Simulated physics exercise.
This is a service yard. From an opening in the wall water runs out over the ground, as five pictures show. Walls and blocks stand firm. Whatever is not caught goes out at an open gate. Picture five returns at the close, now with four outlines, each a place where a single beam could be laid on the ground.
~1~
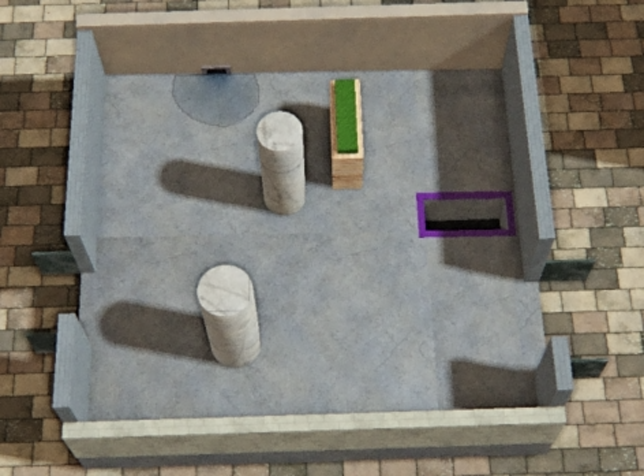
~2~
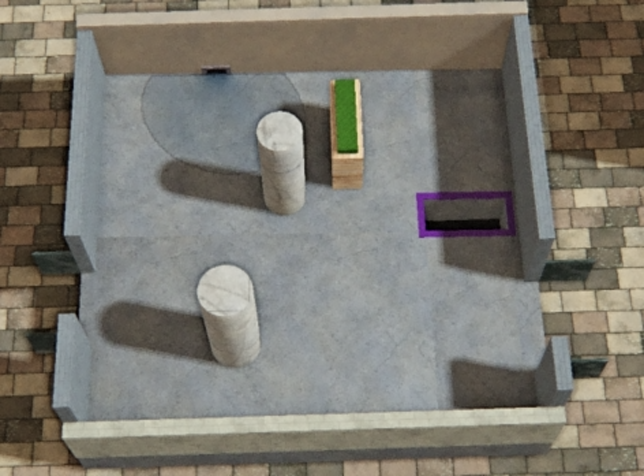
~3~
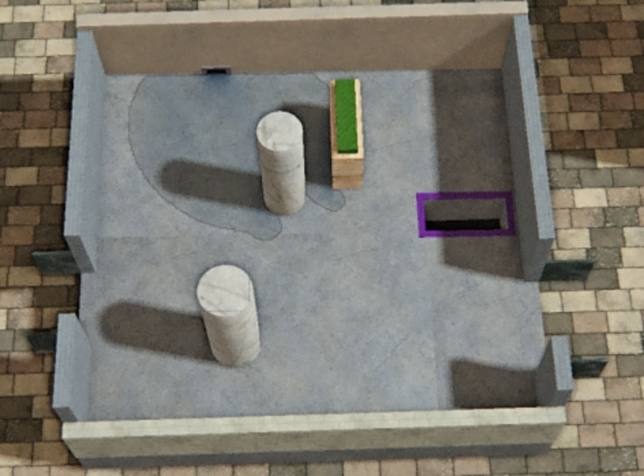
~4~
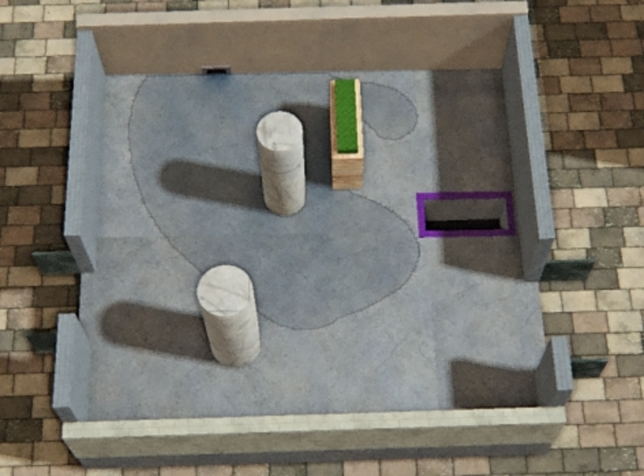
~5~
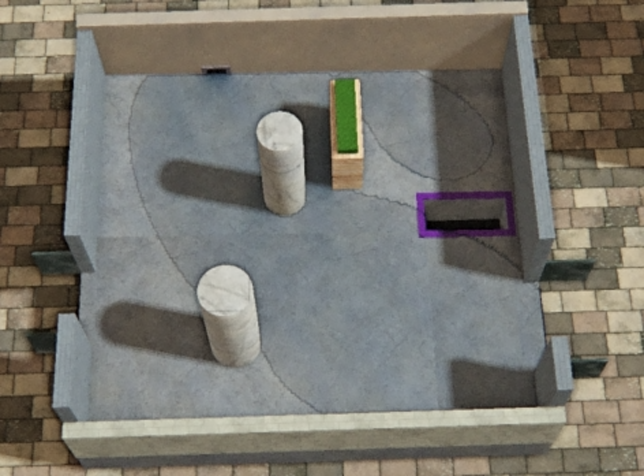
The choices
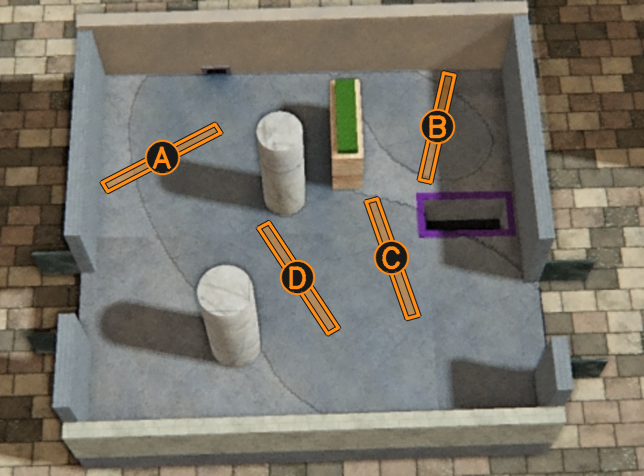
Water spreads from the back wall around a pillar and planter across much of the yard.
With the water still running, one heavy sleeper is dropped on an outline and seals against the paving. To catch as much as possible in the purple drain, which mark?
Take A.
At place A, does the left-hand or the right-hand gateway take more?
More leaves on the right.
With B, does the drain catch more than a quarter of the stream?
No.
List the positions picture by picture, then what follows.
Outfall at (216, 70); purple drain at (466, 214); open gate at (529, 328); open gate at (94, 309); water covers 3 % of the ground and shows as far out as (211, 120); purple drain still dry.
Water covers 10 % of the ground and shows as far out as (228, 171); purple drain still dry.
Water covers 20 % of the ground and shows as far out as (275, 231); purple drain still dry.
Water covers 35 % of the ground and shows as far out as (336, 317); purple drain still dry.
Water covers 62 % of the ground and shows as far out as (548, 368); purple drain still dry.
On the marked copy, A from (105, 186) to (217, 128); B from (425, 180) to (449, 74); C from (371, 200) to (412, 316); D from (263, 225) to (333, 330).
If A is chosen, about 26 % of the stream runs into the purple drain, about 73 % out by the gates.
If B is chosen, about 12 % of the stream runs into the purple drain, about 88 % out by the gates.
If C is chosen, about 14 % of the stream runs into the purple drain, about 86 % out by the gates.
If D is chosen, about 14 % of the stream runs into the purple drain, about 86 % out by the gates.
